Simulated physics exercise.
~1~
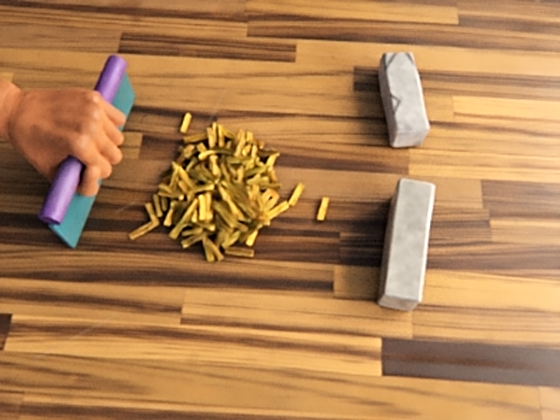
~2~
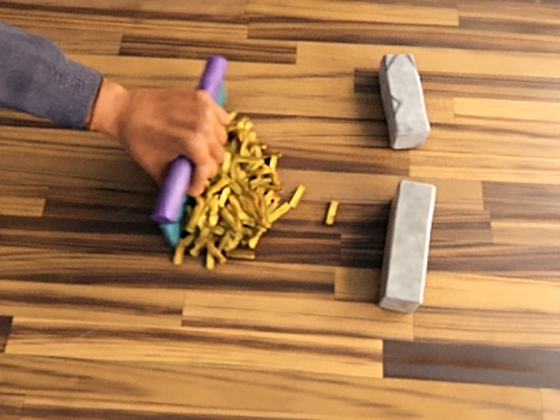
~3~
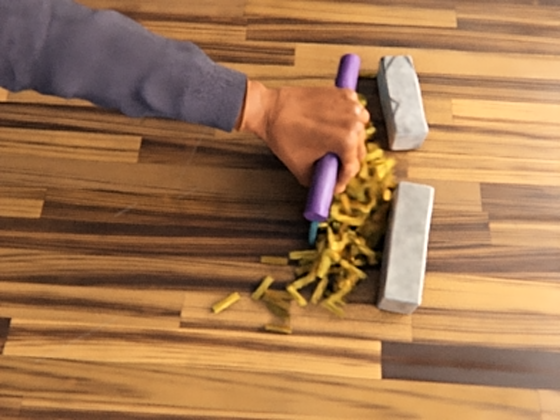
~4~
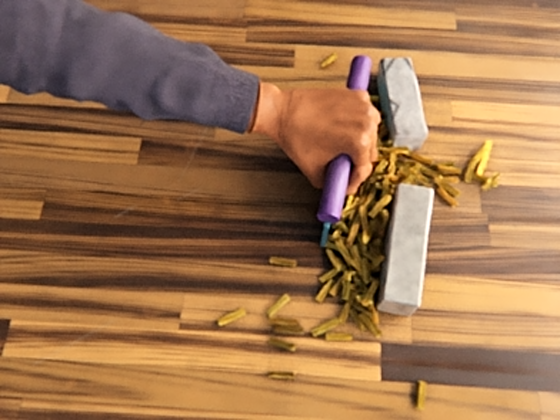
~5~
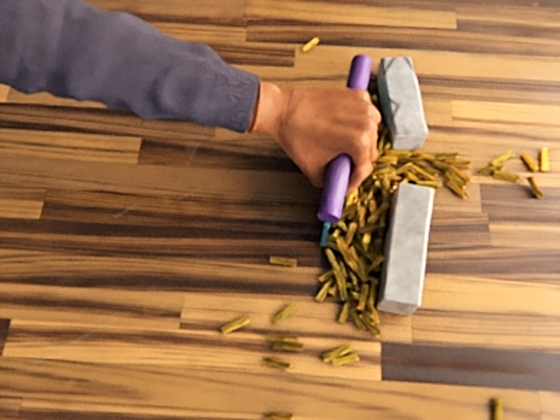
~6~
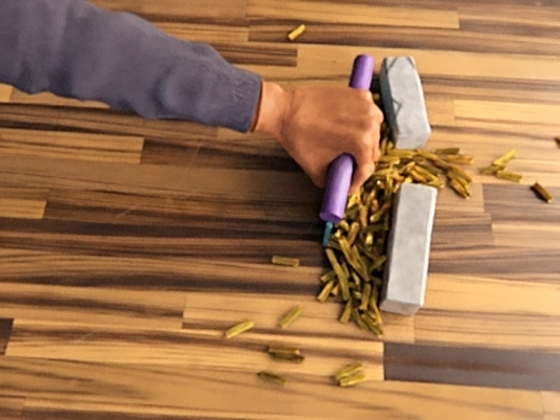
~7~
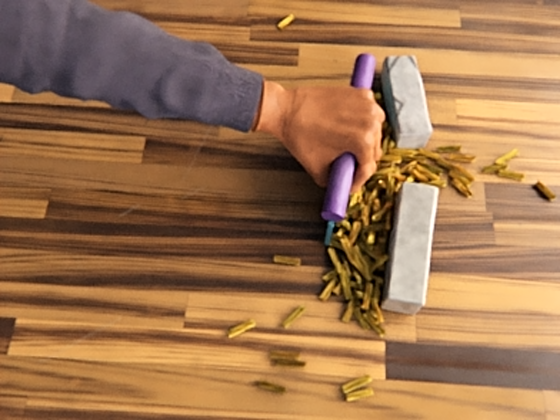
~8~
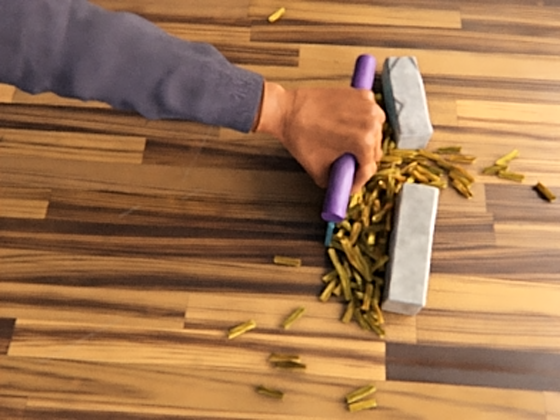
At the start, a hand holds a purple-handled scraper with a teal blade to the left of a loose pile of dry pasta on a striped wooden surface, with two grey blocks standing apart on the right. The hand sweeps the scraper rightward into the pile and pushes it toward the blocks. The pasta bunches against them, and some pieces squeeze through the gap while others scatter toward the bottom. The scraper then stops just short of the blocks and stays there. In the end, most pieces remain packed before the blocks, with a smaller share in or beyond the gap.
